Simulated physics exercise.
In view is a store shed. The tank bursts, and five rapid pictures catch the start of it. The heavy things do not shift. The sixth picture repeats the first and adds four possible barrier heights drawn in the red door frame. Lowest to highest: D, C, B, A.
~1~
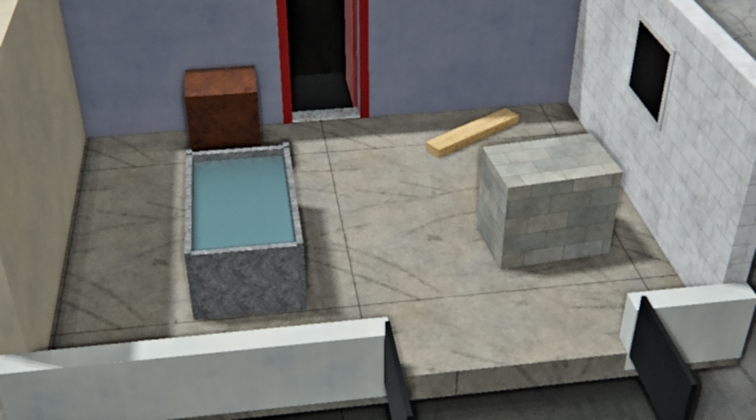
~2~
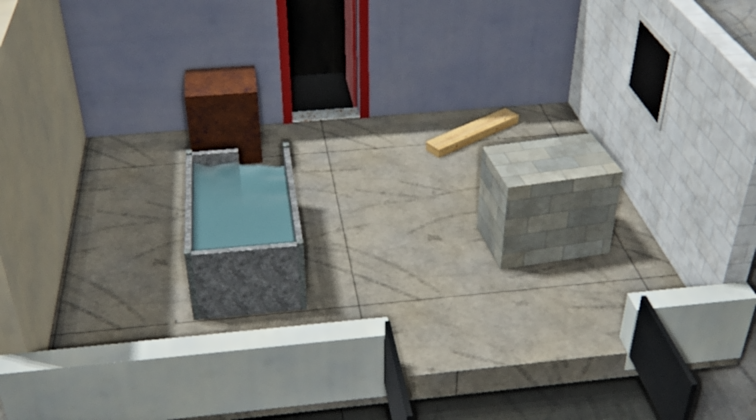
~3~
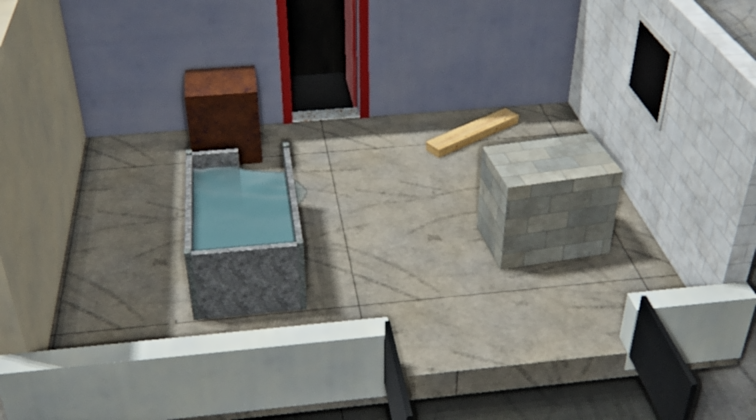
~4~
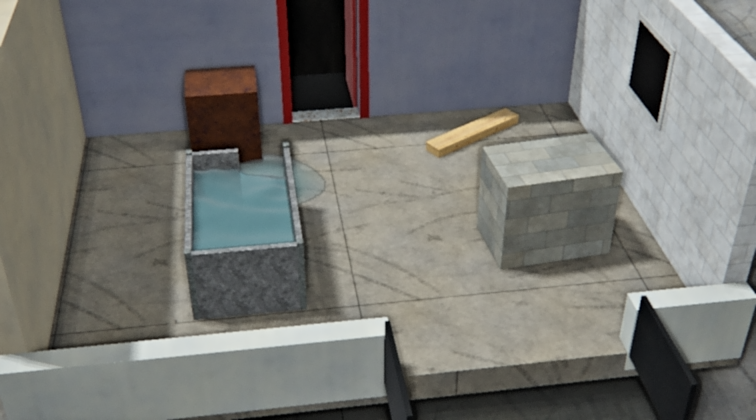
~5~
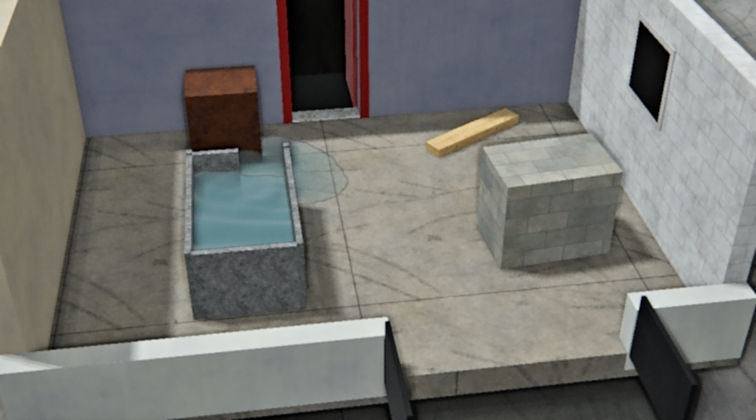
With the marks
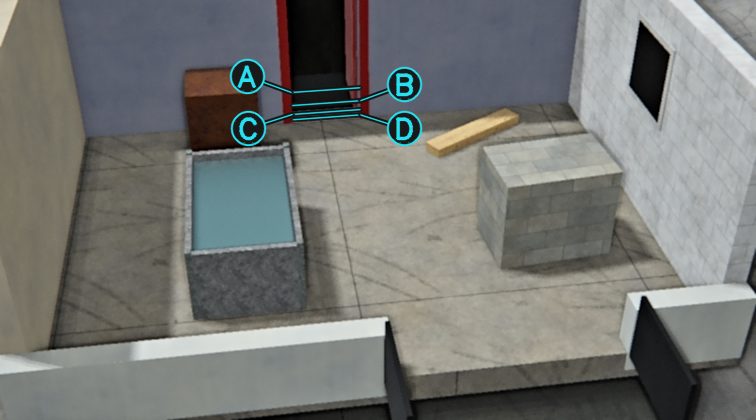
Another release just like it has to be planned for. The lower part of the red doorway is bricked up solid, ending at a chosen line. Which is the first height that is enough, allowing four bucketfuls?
B is the one.
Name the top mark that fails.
That would be C.
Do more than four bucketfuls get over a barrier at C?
Yes, that goes wrong.
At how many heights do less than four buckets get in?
Two.
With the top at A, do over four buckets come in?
No, not at all.
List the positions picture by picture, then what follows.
Water in the tank at rest, its middle at (241, 202); foot of the red doorway at (326, 120); open gate at (510, 301), in the first picture.
Water covers 1 % of the ground, its front hidden from here, in the second picture.
Water covers 2 % of the ground, its front hidden from here, in the third picture.
In the fourth picture, 4 % of the ground under water, visible out to (301, 179).
In the fifth picture, 7 % of the ground under water, visible out to (280, 139).
In cyan, A at (325, 90); B at (326, 103); C at (326, 112); D at (326, 117); from the bottom up D, C, B, A.
For mark A, nothing gets over.
For mark B, a bucket or two gets in.
For mark C, about 13 bucketfuls get in.
For mark D, dozens of bucketfuls pour in.
